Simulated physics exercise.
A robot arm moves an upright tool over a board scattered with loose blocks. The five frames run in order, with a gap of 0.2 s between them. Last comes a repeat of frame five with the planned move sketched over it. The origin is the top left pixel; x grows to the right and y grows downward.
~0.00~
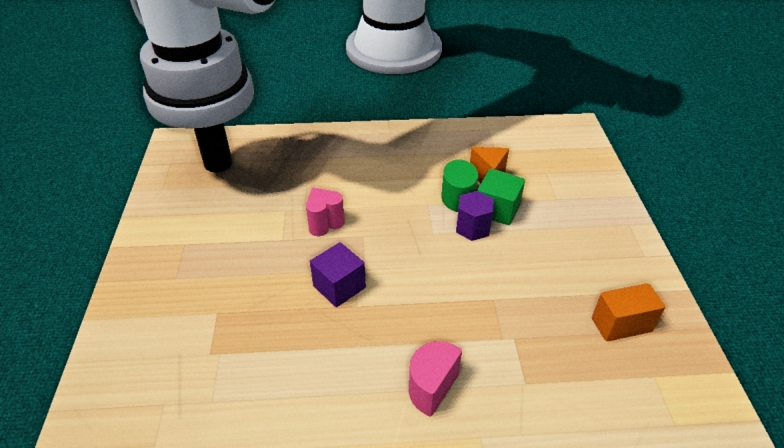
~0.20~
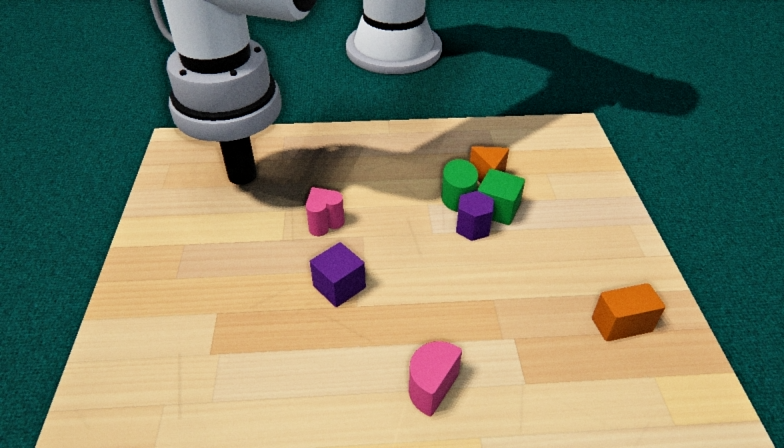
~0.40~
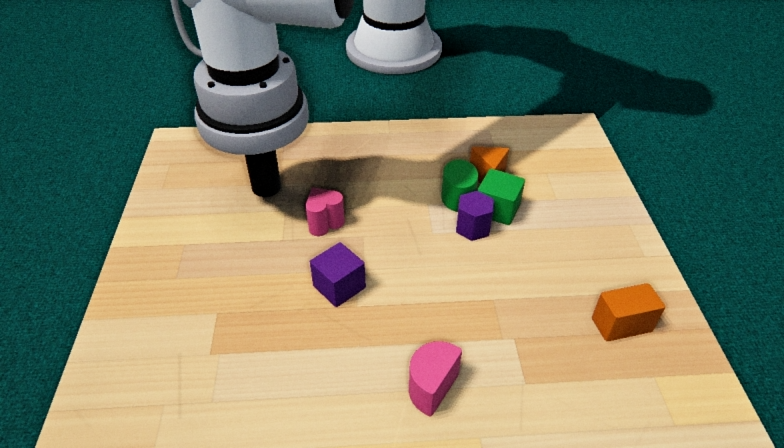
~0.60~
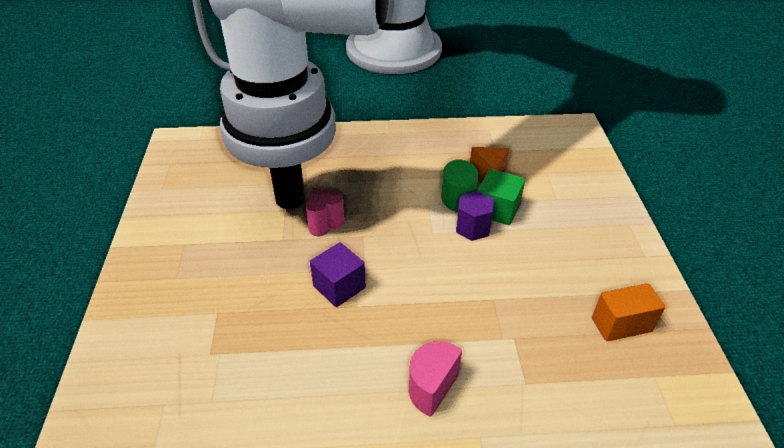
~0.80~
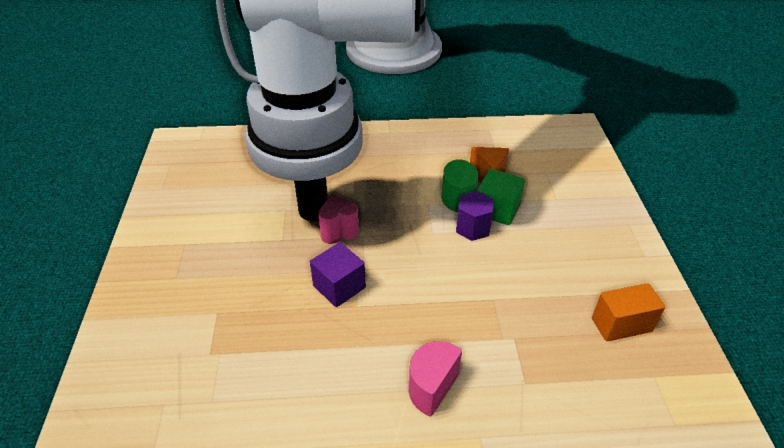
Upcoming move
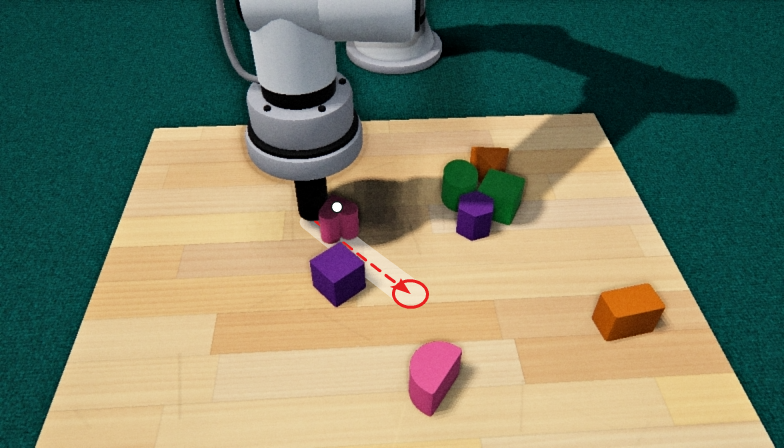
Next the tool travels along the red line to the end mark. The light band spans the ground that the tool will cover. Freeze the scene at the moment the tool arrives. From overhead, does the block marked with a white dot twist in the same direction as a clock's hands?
No, that is not how it ends up.
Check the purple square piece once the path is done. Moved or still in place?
It gets no push and keeps its place.
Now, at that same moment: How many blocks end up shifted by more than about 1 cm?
I foresee one block being moved.
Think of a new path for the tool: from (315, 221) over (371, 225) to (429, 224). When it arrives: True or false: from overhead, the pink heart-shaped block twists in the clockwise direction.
It is true.
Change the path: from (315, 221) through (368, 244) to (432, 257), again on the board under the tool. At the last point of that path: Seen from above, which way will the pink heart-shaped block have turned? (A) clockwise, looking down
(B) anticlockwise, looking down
Choice A: Clockwise, looking down.
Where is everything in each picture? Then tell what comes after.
In the first frame, tip of the tool at (218, 164), middles of tops, pink heart-shaped block at (322, 199), purple square piece at (337, 262).
In the second frame, tool at (243, 176), nothing pushed.
In the third frame, tool at (267, 188), nothing pushed.
In the fourth frame, tool at (291, 200), nothing pushed.
In the fifth frame, tool at (314, 211), pink heart-shaped block at (337, 207), purple square piece at (337, 262).
The line goes straight from (315, 221) to (410, 294); the dot is on the pink heart-shaped block.
The first path, step by step. One third of the way, tool at (344, 234); pink heart-shaped block at (371, 229).
Two thirds of the way, tool at (376, 259); pink heart-shaped block at (408, 252), turned 20° anticlockwise.
At the end, tool at (411, 284); pink heart-shaped block at (447, 270), turned 35° anticlockwise; purple square piece unmoved.
